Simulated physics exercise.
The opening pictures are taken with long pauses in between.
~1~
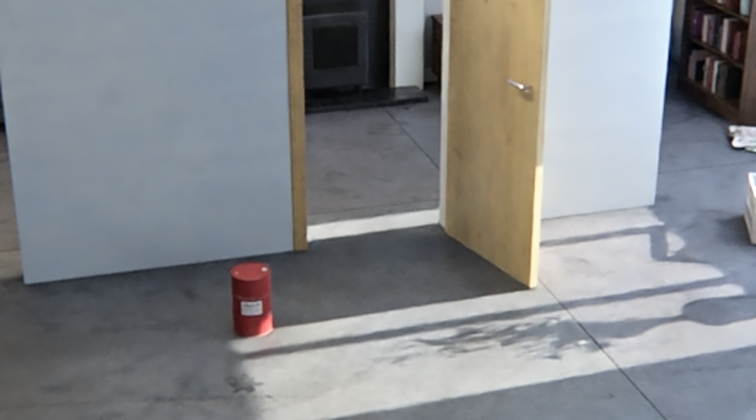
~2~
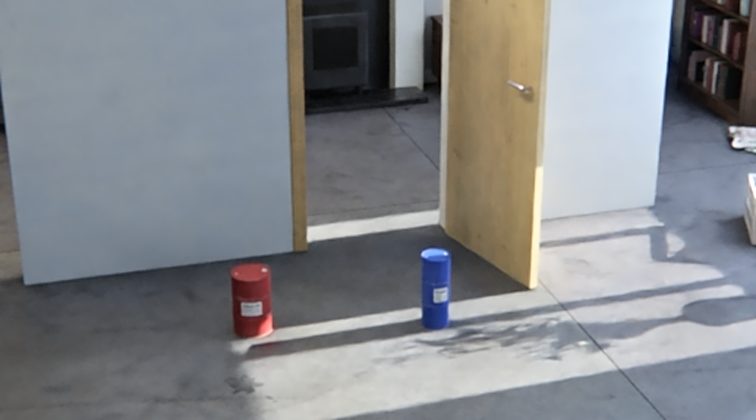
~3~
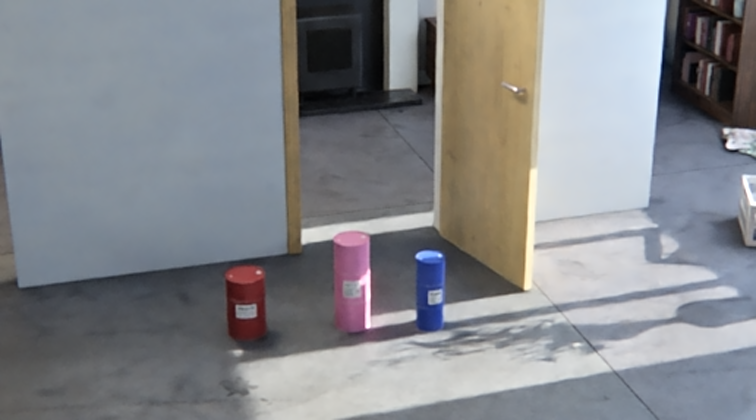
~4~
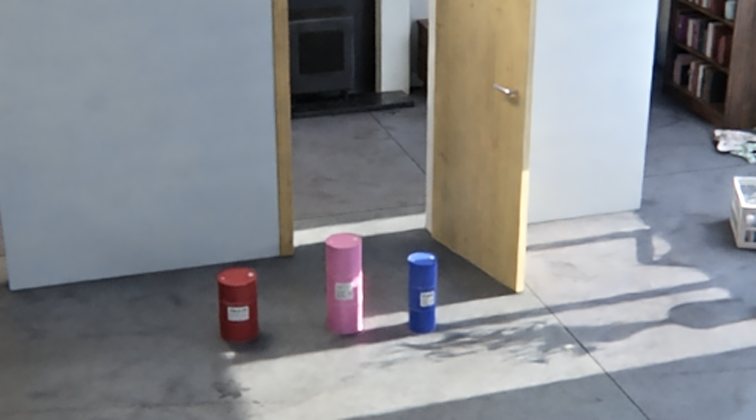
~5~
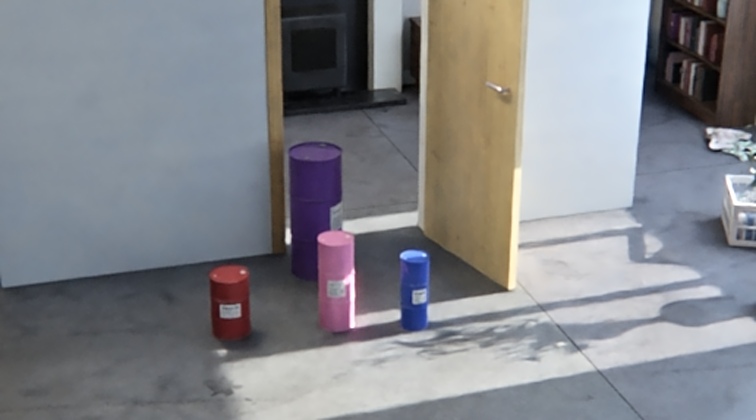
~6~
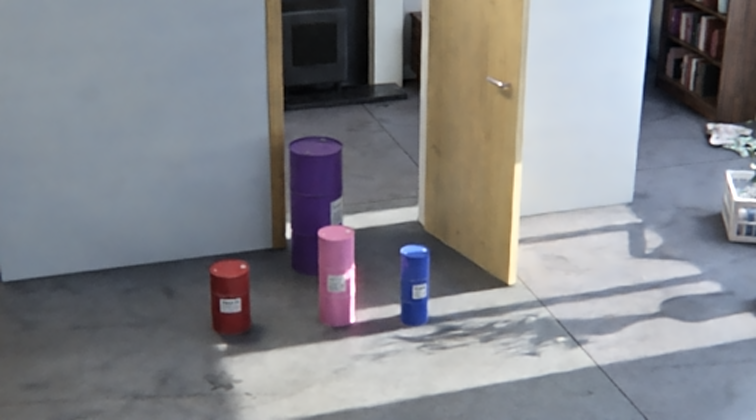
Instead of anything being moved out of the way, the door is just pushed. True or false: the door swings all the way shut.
False - it remains partly open.
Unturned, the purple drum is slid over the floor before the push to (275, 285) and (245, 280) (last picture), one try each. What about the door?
Try 1: Door ends up flush. Try 2: Door ends up flush.
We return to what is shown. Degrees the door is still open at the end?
Angle: About 30°.
Then, 0.70 s later than the last frame, open by 90°.
Then, 1.20 s later than the last frame, open by 71°.
Then, 1.60 s later than the last frame, open by 54°.
Then, 2.10 s later than the last frame, open by 32°.
When it is over, open by 30°; all 4 as before. End places, in pixels of the last picture, purple drum near (313, 205).
